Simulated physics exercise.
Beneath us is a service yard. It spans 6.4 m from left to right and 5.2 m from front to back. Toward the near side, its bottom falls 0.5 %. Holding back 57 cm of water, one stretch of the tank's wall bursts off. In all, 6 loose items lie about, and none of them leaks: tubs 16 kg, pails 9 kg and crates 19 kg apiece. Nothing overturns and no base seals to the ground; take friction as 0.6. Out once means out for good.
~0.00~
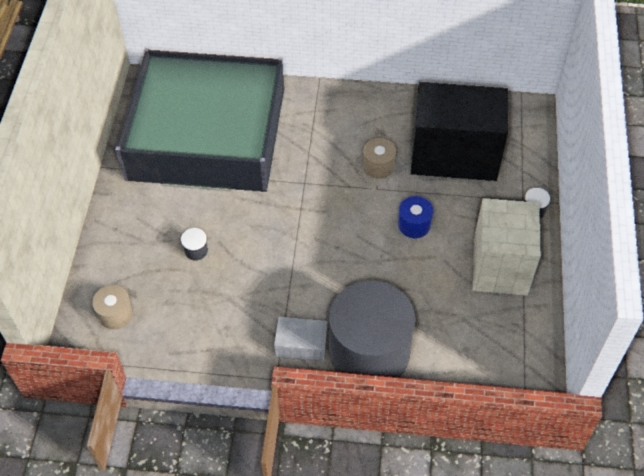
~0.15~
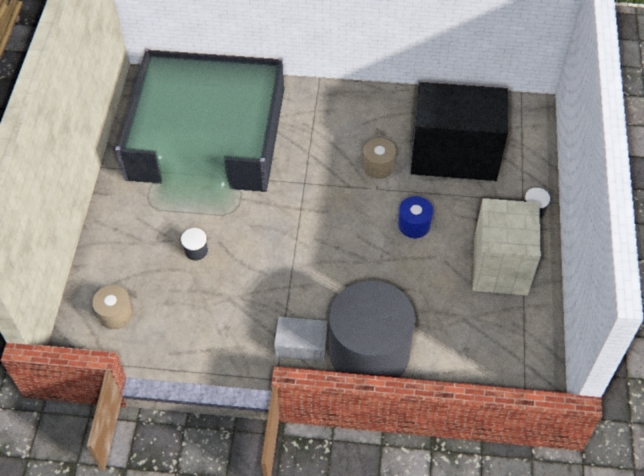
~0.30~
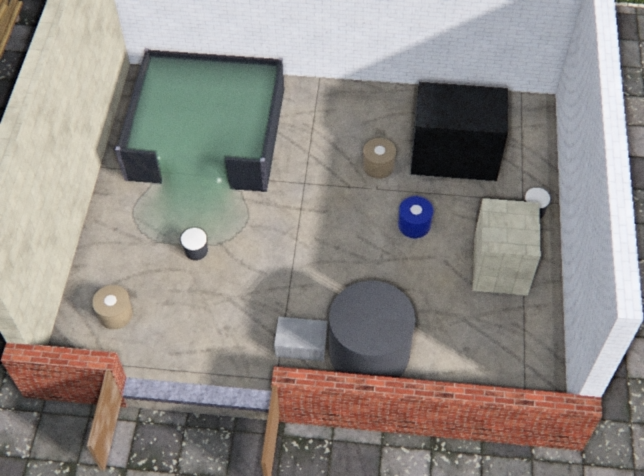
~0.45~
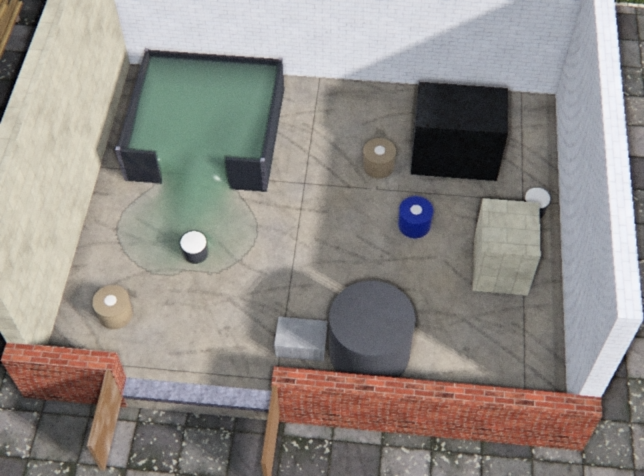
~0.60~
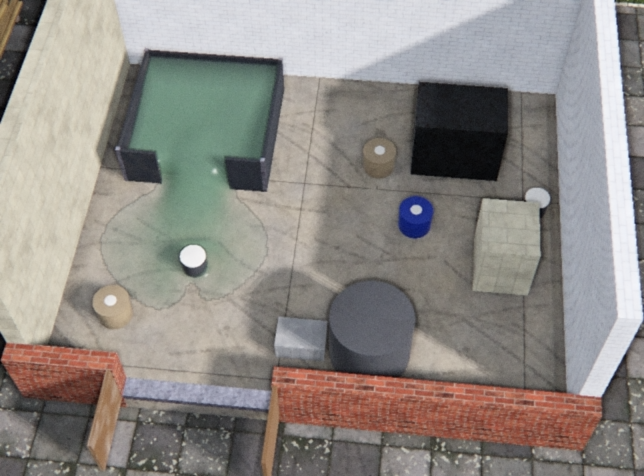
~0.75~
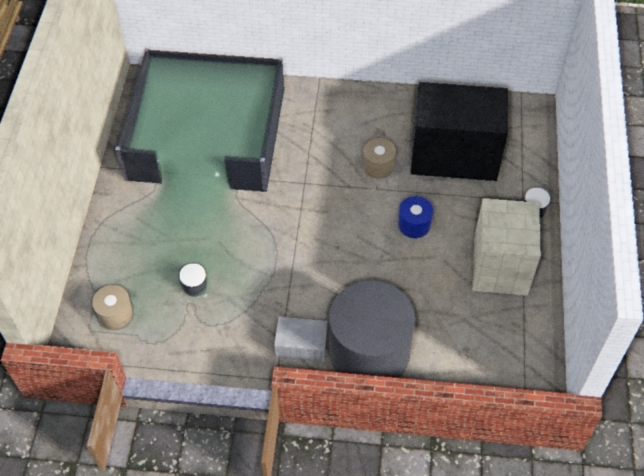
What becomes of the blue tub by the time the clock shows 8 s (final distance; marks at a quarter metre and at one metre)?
Its move will be negligible.
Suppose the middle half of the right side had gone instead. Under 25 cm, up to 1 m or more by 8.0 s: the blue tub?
Result: The blue tub goes a long way.
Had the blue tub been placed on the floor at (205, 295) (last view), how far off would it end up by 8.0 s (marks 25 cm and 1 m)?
Observed: Object goes well off.
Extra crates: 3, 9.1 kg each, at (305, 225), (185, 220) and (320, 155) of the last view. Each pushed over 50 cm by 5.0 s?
Respectively: Smaller, greater, smaller.
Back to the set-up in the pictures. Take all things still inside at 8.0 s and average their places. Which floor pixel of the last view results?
(411, 240).
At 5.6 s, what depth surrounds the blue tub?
1 cm, roughly.
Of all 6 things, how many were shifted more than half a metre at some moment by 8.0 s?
I count 2 of them.
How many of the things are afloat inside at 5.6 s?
At that moment it comes to 1.
After 1.6 s the blue tub is near (416, 210), 0.0 m from its start, aground; 0 of 6 are out; 1 afloat.
After 3.6 s the blue tub is near (416, 210), 0.0 m from its start, aground; 1 of 6 are out; 2 afloat.
After 5.6 s the blue tub is near (416, 210), 0.0 m from its start, aground; 2 of 6 are out; 1 afloat.
After 8.0 s the blue tub is near (416, 210), 0.0 m from its start, aground; 2 of 6 are out; 0 afloat.
